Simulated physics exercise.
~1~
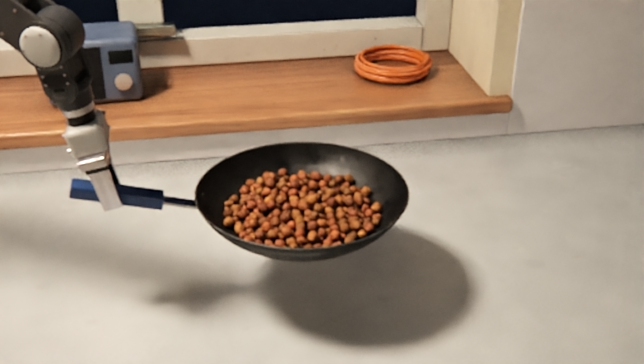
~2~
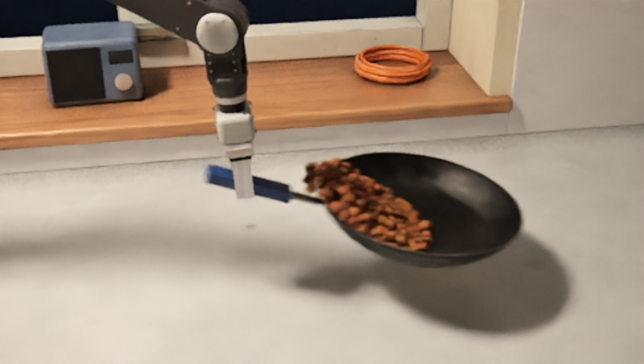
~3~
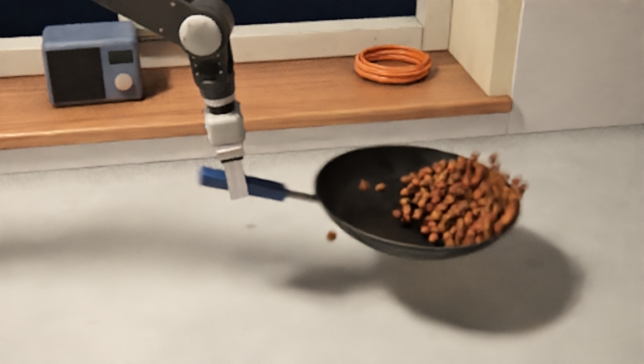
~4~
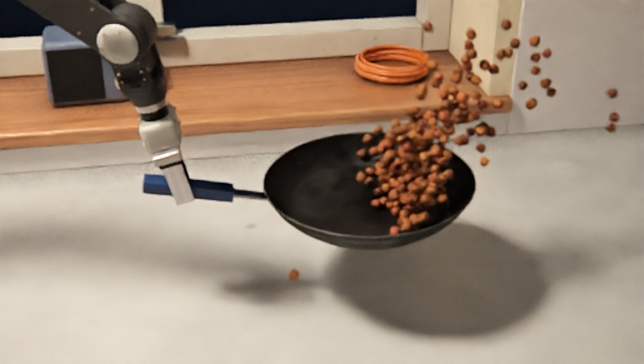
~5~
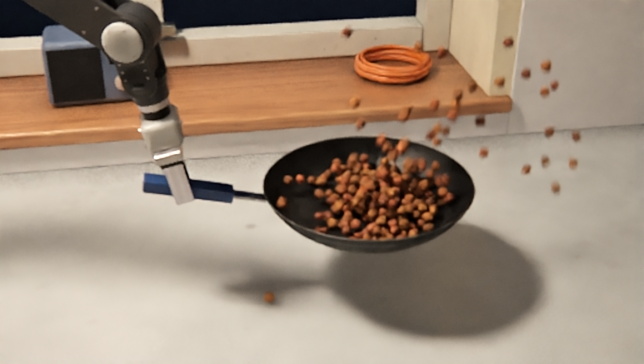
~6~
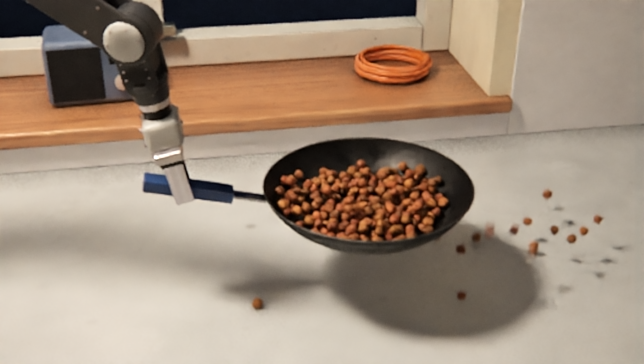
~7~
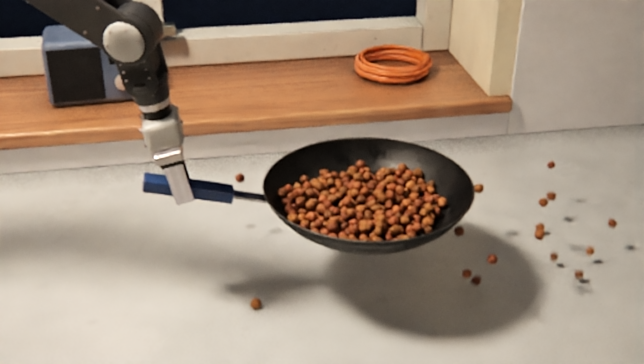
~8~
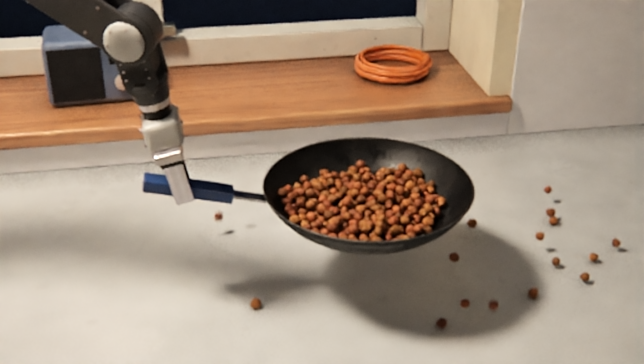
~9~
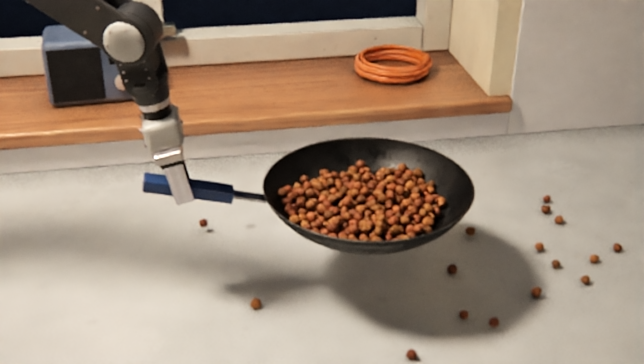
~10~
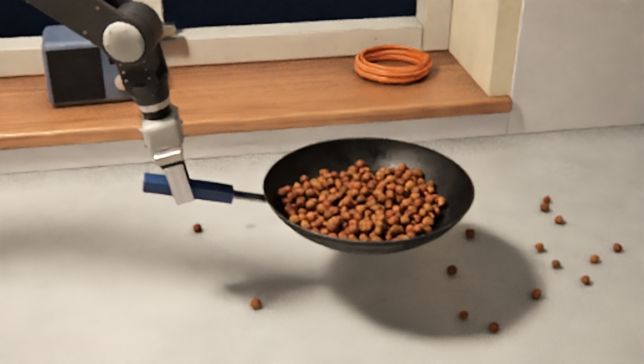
Above a pale surface, a robot arm tosses hazelnuts in a pan, spilling some.
